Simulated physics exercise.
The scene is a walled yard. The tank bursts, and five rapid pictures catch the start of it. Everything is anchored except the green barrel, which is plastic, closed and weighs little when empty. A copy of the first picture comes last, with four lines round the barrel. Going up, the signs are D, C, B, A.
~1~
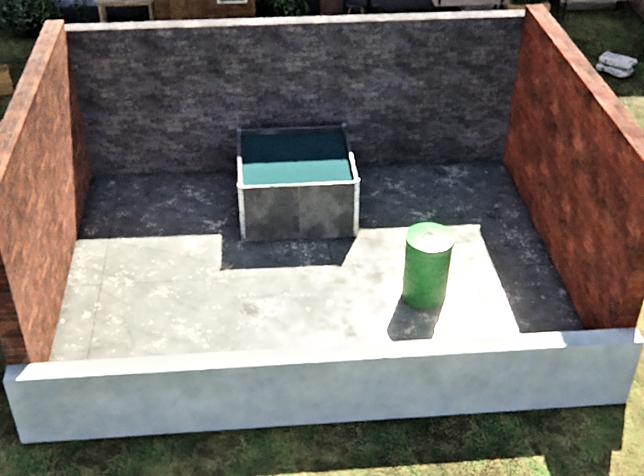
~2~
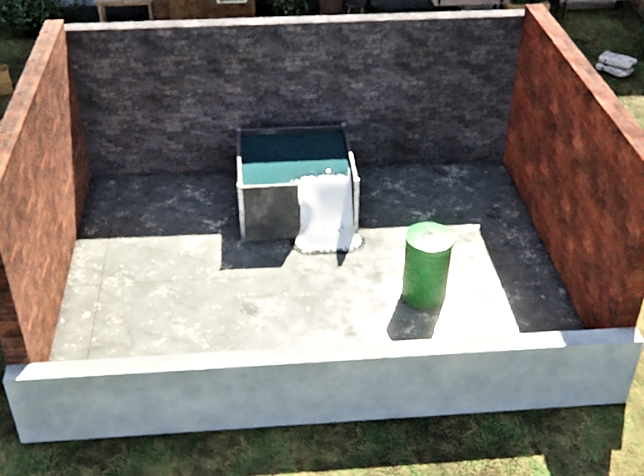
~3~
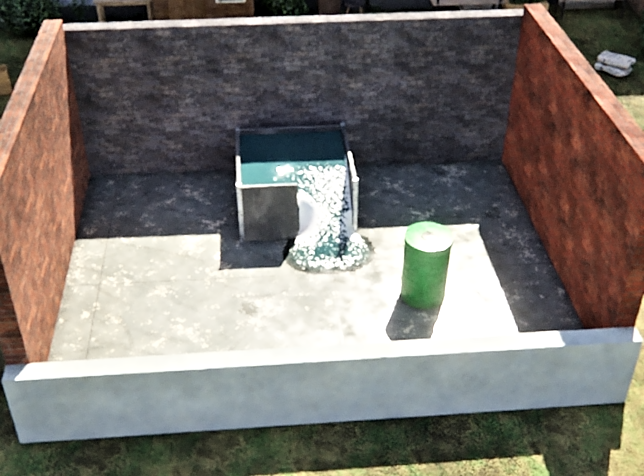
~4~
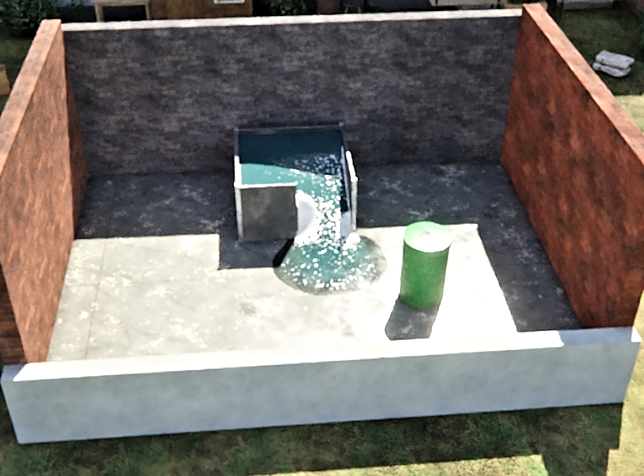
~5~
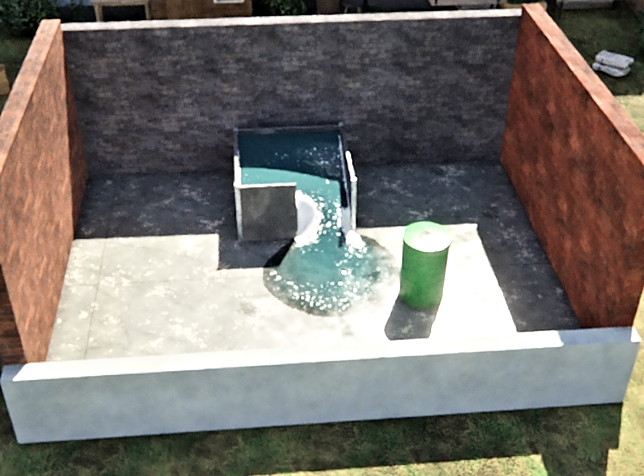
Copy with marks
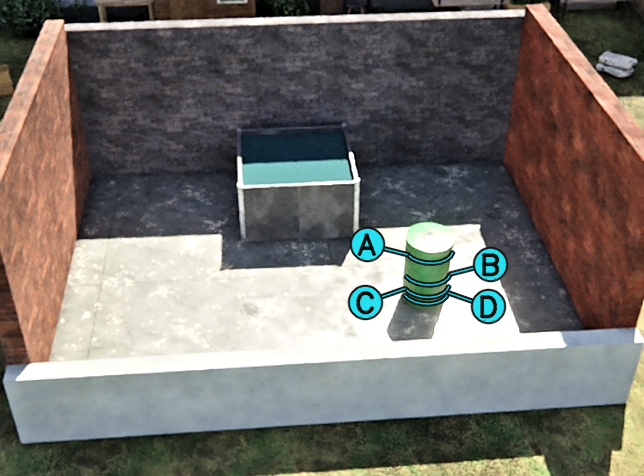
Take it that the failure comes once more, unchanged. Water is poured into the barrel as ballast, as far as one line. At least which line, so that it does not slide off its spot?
I would pick level B.
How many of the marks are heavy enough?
Two of them.
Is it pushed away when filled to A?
No, not at all.
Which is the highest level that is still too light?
Level C.
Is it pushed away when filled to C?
Yes.
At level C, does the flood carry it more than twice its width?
No, it does not.
On the marked copy, A at (433, 263); B at (431, 285); C at (429, 297); D at (429, 303); from the bottom up D, C, B, A.
With A, it does not move.
With B, it does not move.
With C, it is pushed about its own width away.
With D, it is pushed about 3 times its own width away.
